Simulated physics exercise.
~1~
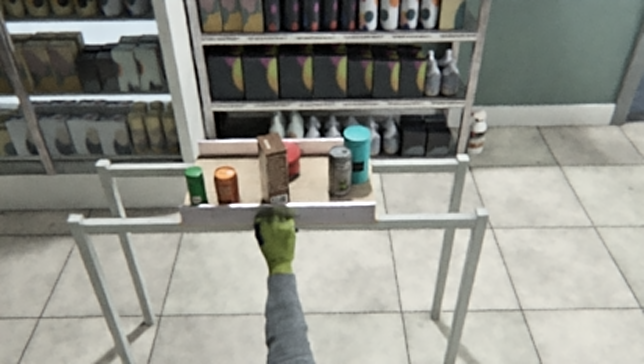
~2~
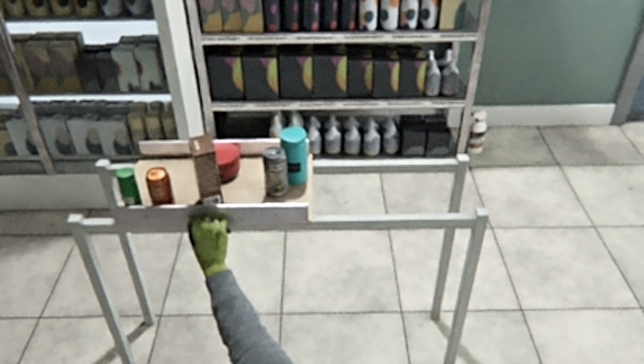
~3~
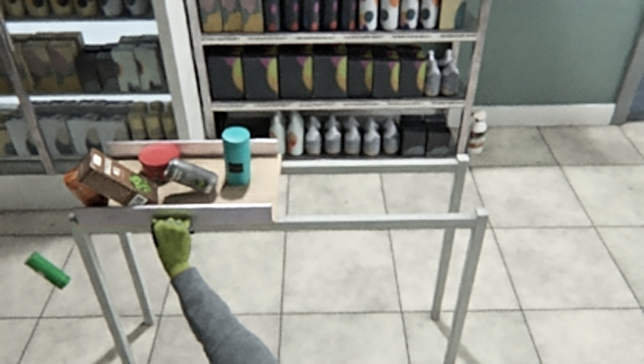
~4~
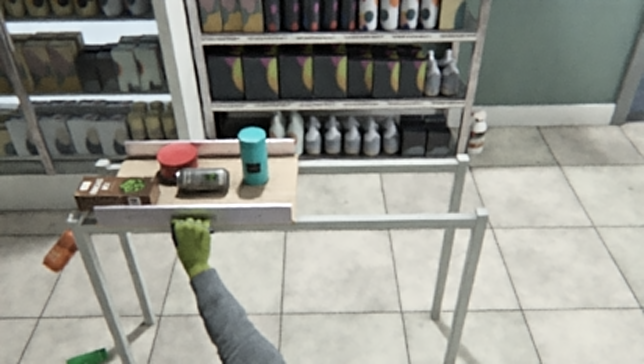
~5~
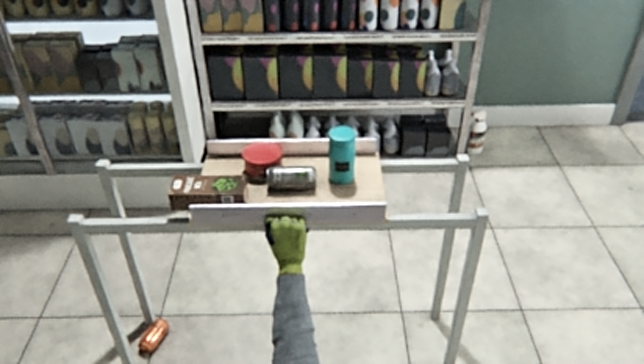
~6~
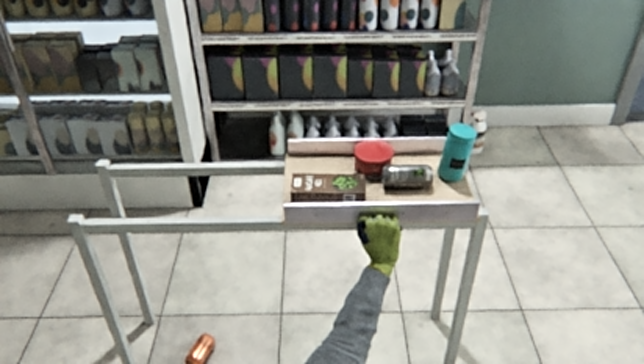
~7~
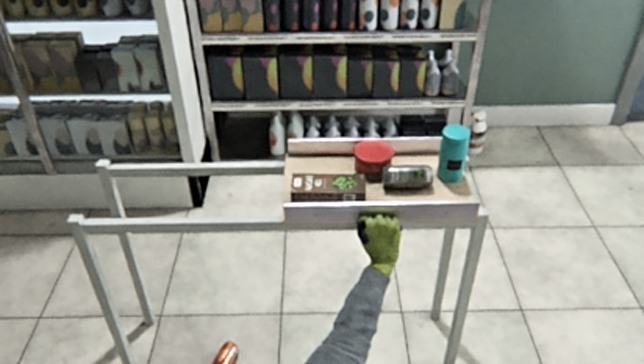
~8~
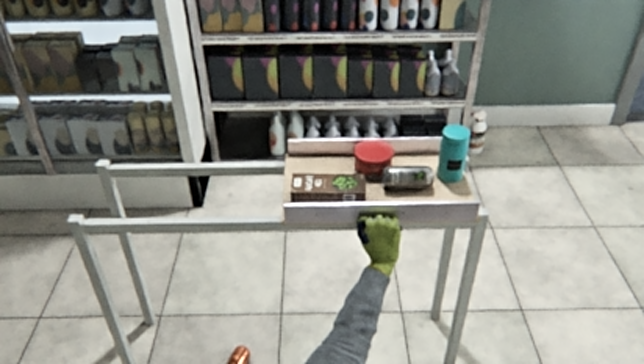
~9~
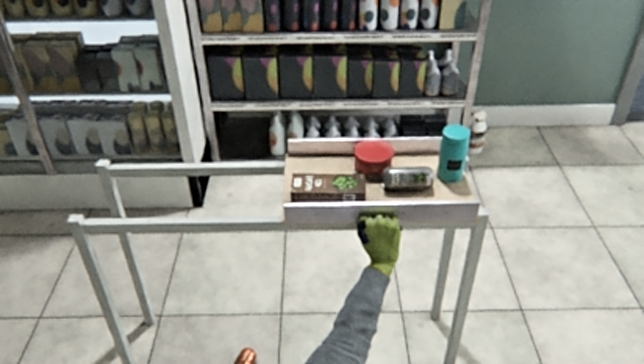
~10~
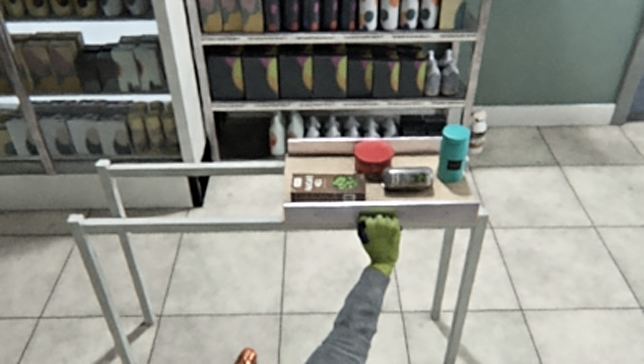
A gloved hand slides a tray left, spilling two items, then right, leaving four aboard.
